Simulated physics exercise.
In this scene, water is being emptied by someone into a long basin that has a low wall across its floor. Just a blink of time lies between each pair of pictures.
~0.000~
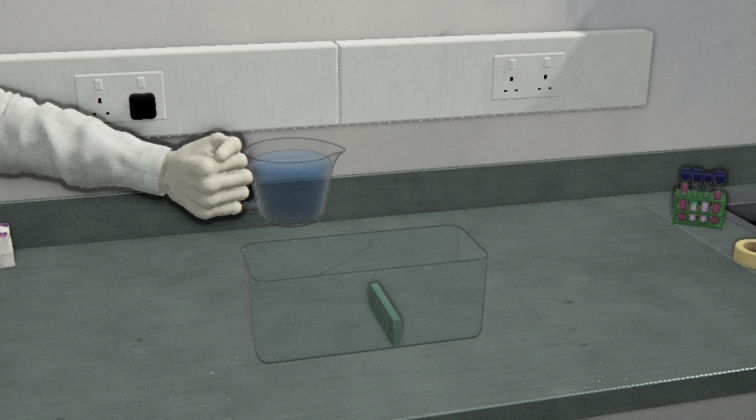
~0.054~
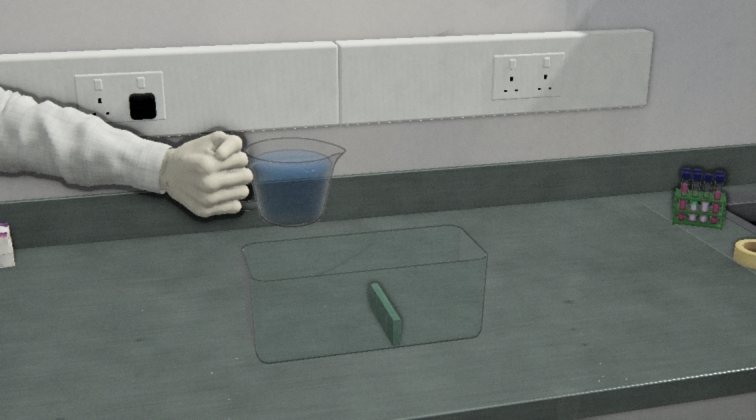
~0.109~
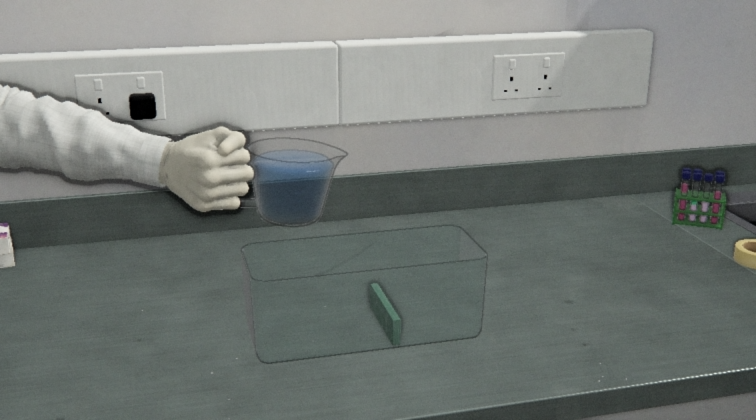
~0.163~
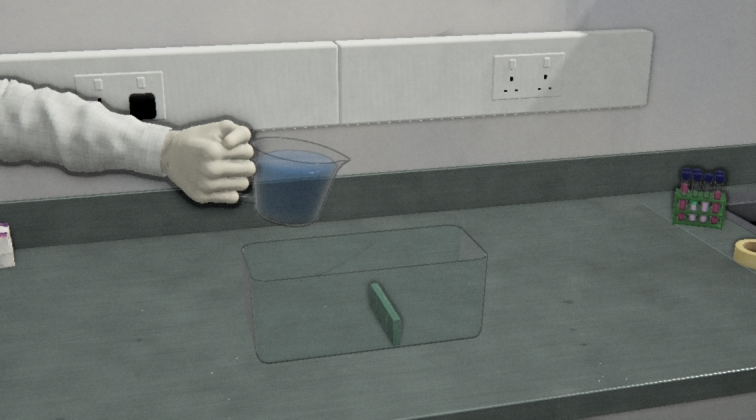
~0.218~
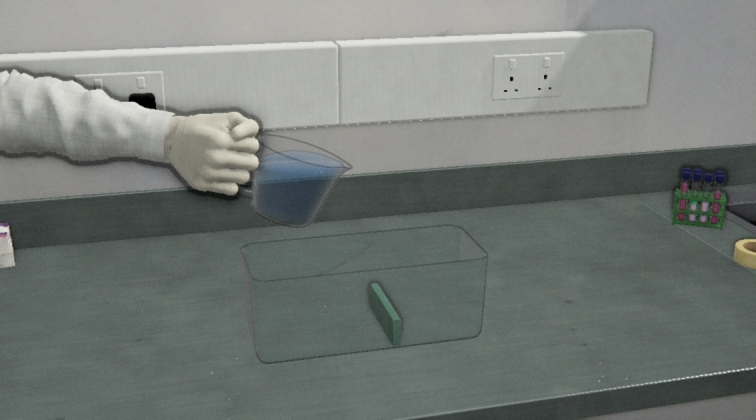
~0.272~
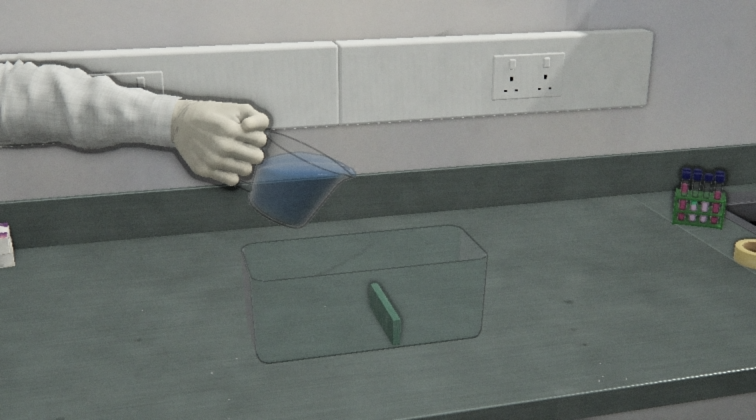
A gloved hand gradually tilts a clear jug of blue water rightward above a long basin.
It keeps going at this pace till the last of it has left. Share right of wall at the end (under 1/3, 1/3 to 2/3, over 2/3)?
1/3 to 2/3.
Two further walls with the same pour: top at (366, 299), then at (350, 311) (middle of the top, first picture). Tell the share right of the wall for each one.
Estimated: 80 % first, 90 % second.
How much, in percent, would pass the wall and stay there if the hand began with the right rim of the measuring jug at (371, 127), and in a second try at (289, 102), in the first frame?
In order, roughly 90 percent and 10 percent.
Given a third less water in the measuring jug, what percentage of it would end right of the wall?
Some 10 parts in a hundred.
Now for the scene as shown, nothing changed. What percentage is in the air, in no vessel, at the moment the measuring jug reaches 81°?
I'd say some 25 per cent.
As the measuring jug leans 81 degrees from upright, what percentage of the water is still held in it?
Near 45 percent is still in there.
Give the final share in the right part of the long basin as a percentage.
Some 40 parts in a hundred.
A moment on, the measuring jug is tipped on its side and 47 per cent is still to pour, 9 is left of the wall and 21 right of it.
Next, the measuring jug is tipped on its side and 9 per cent is still to pour, 45 is left of the wall and 40 right of it.
Then the measuring jug is tipped on its side and 1 per cent is still to pour, 58 is left of the wall and 39 right of it.
Later the measuring jug is tipped on its side and 0 per cent is still to pour, 59 is left of the wall and 40 right of it.
Finally, 59 per cent lies left of the wall, 40 right of it and 1 outside.
